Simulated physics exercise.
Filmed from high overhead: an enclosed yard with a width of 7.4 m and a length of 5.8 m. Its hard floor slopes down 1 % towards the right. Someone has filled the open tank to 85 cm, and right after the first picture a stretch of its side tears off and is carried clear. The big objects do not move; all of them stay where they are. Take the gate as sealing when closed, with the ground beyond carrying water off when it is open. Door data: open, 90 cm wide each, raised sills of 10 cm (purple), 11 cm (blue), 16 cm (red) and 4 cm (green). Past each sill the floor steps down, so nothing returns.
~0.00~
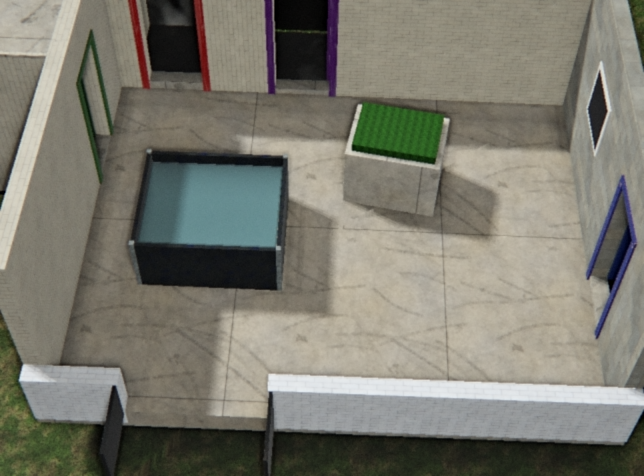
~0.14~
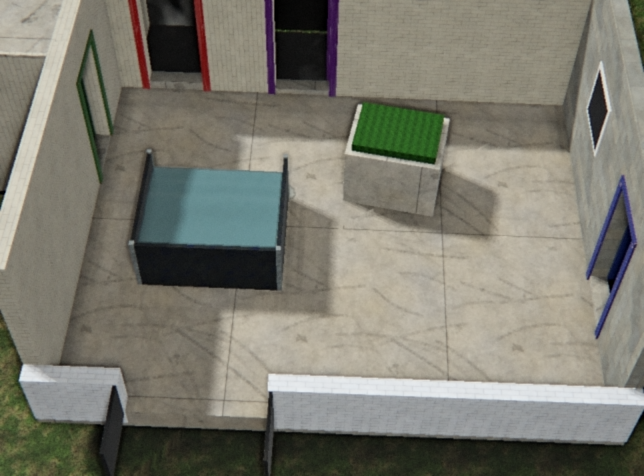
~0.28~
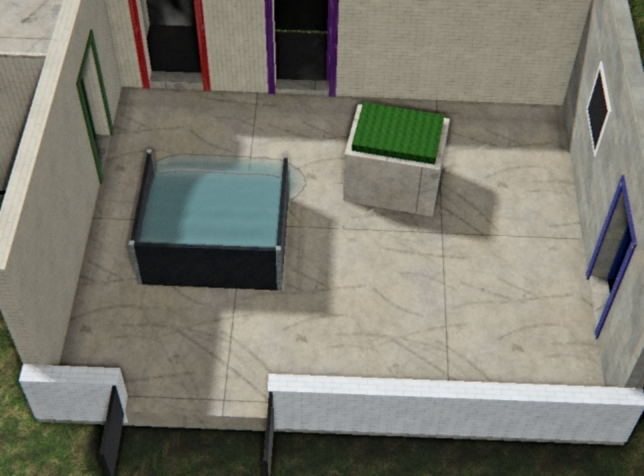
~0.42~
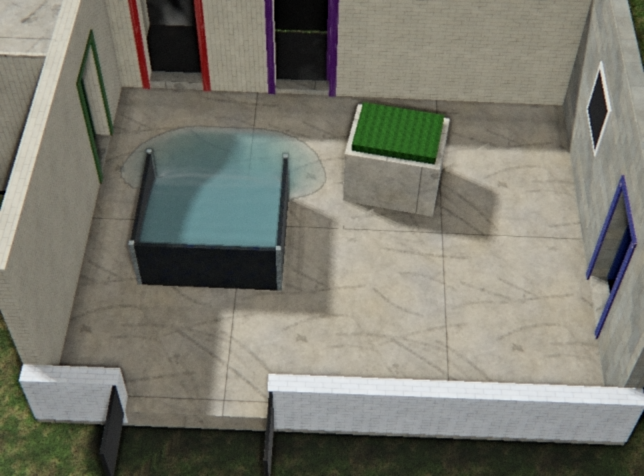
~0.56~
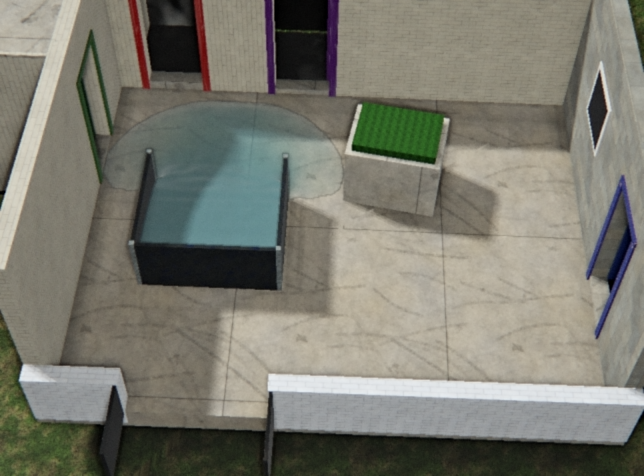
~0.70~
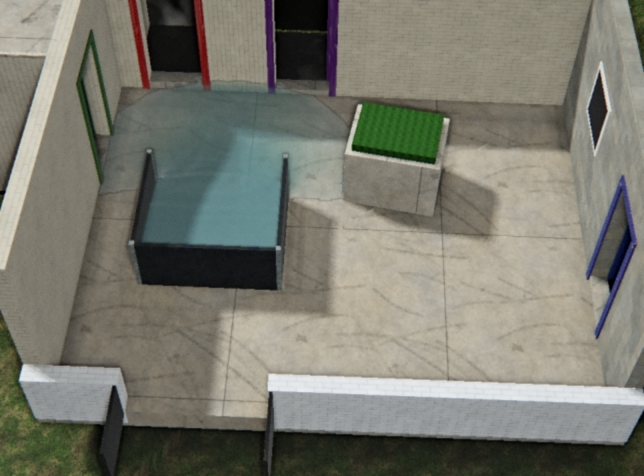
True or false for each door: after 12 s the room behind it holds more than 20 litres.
Purple door: True; blue door: False; red door: True; green door: True.
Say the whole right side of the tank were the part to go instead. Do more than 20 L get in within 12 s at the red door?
Against the limit, red does not exceed it.
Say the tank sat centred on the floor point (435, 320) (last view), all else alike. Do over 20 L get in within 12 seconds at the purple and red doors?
Purple gets no more than that, red gets no more than that.
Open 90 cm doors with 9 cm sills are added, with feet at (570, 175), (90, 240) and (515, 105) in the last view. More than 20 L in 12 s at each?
In turn: Beyond it, short of it, beyond it.
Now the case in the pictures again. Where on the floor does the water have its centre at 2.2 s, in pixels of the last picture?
Centre: Roughly (239, 150) px.
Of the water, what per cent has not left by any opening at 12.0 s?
About 72 per cent.
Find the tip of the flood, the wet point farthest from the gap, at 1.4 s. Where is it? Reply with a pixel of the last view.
(423, 102).
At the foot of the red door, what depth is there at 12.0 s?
The depth comes to around 2.5 centimetres.
After 1.4 s water covers 25 % of the floor and is deepest (50 cm) near (229, 94); purple door 34 cm at the sill, 88 L in, blue door not reached, red door 38 cm at the sill, 69 L in, green door 6 cm at the sill, 8 L in.
After 2.2 s water covers 30 % of the floor and is deepest (38 cm) near (122, 90); purple door 29 cm at the sill, 210 L in, blue door not reached, red door 35 cm at the sill, 175 L in, green door 8 cm at the sill, 19 L in.
After 3.5 s water covers 45 % of the floor and is deepest (25 cm) near (564, 116); purple door 18 cm at the sill, 284 L in, blue door not reached, red door 18 cm at the sill, 240 L in, green door 10 cm at the sill, 64 L in.
After 7.0 s water covers 85 % of the floor and is deepest (14 cm) near (534, 130); purple door 6 cm at the sill, 302 L in, blue door 5 cm at the sill, 0 L in, red door 5 cm at the sill, 244 L in, green door 5 cm at the sill, 98 L in.
After 12.0 s water covers 95 % of the floor and is deepest (10 cm) near (604, 381); purple door 5 cm at the sill, 303 L in, blue door 7 cm at the sill, 0 L in, red door 2 cm at the sill, 244 L in, green door 1 cm at the sill, 100 L in.
